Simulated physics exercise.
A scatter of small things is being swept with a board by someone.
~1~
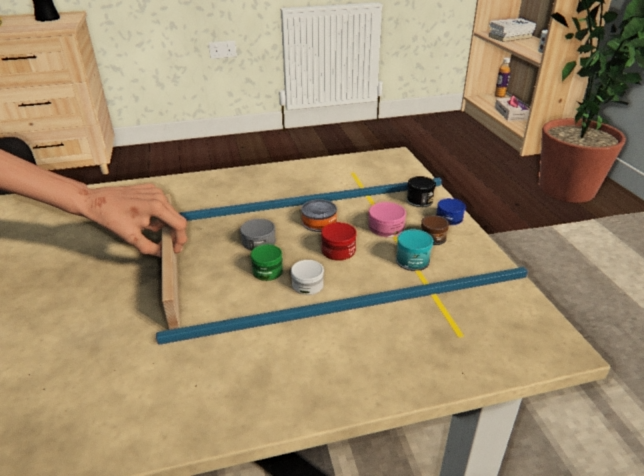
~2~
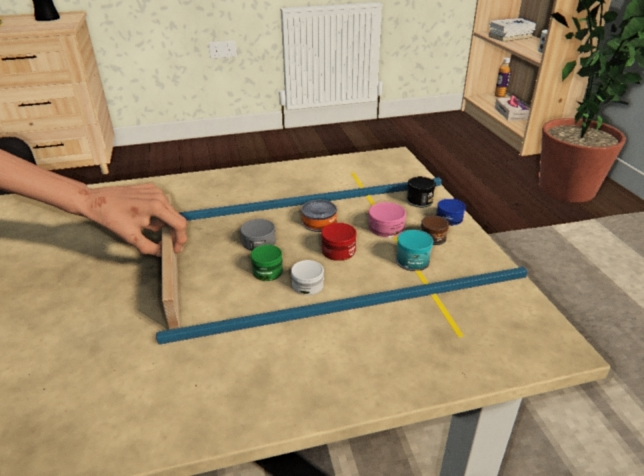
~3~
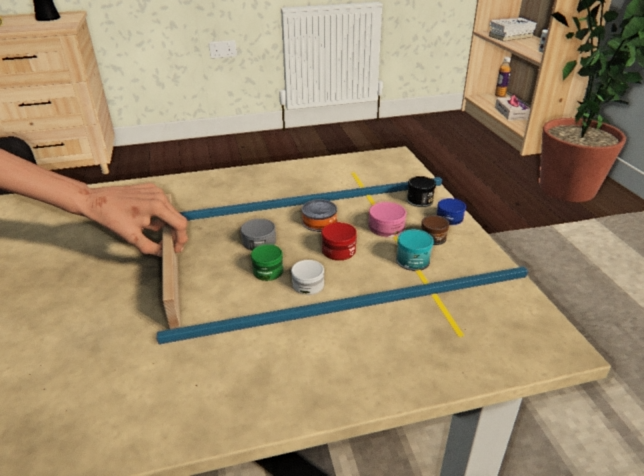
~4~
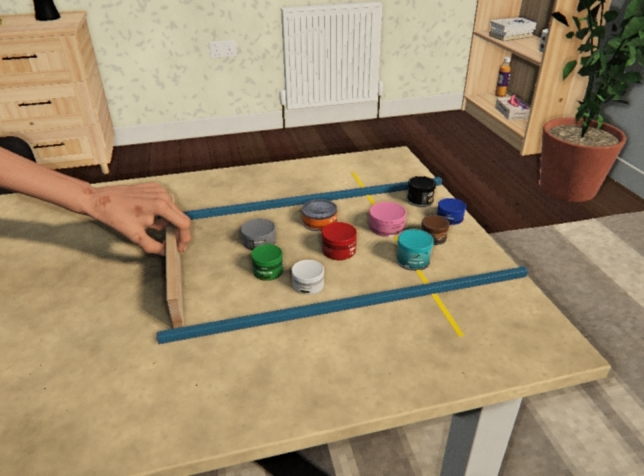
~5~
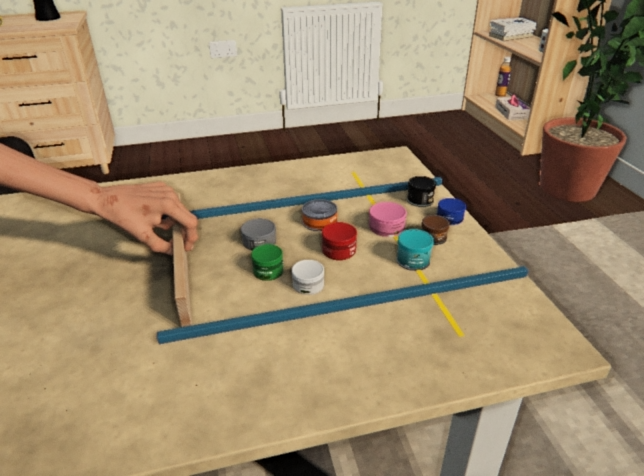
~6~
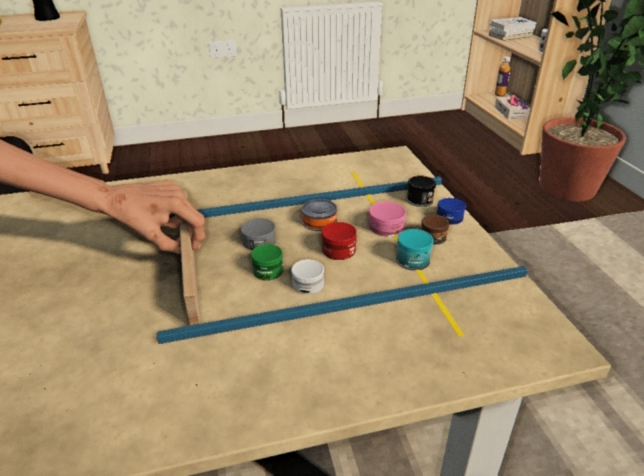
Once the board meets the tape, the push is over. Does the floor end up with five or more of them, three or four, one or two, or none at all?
Zero lost.
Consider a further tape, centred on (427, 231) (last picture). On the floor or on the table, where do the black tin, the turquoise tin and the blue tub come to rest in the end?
The black tin? It is safe. The turquoise tin? It is safe. The blue tub? It does not stay.
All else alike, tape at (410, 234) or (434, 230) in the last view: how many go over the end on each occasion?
Tallies in order: 1 and 4.
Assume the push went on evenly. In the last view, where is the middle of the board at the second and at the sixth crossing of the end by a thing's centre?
At (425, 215) for the second, at (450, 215) for the sixth.
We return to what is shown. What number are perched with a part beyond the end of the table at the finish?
I'd put it at 1.
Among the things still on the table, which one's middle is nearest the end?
Foremost is the blue tub.
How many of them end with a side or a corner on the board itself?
Contact count: 4.
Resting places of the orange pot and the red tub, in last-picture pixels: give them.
First (391, 198), then (430, 224).
Soon after, none off yet; blue tub at rest near (451, 211); black tin at rest near (421, 191); brown pot at rest near (434, 229).
In the end, the number that fall off is zero.
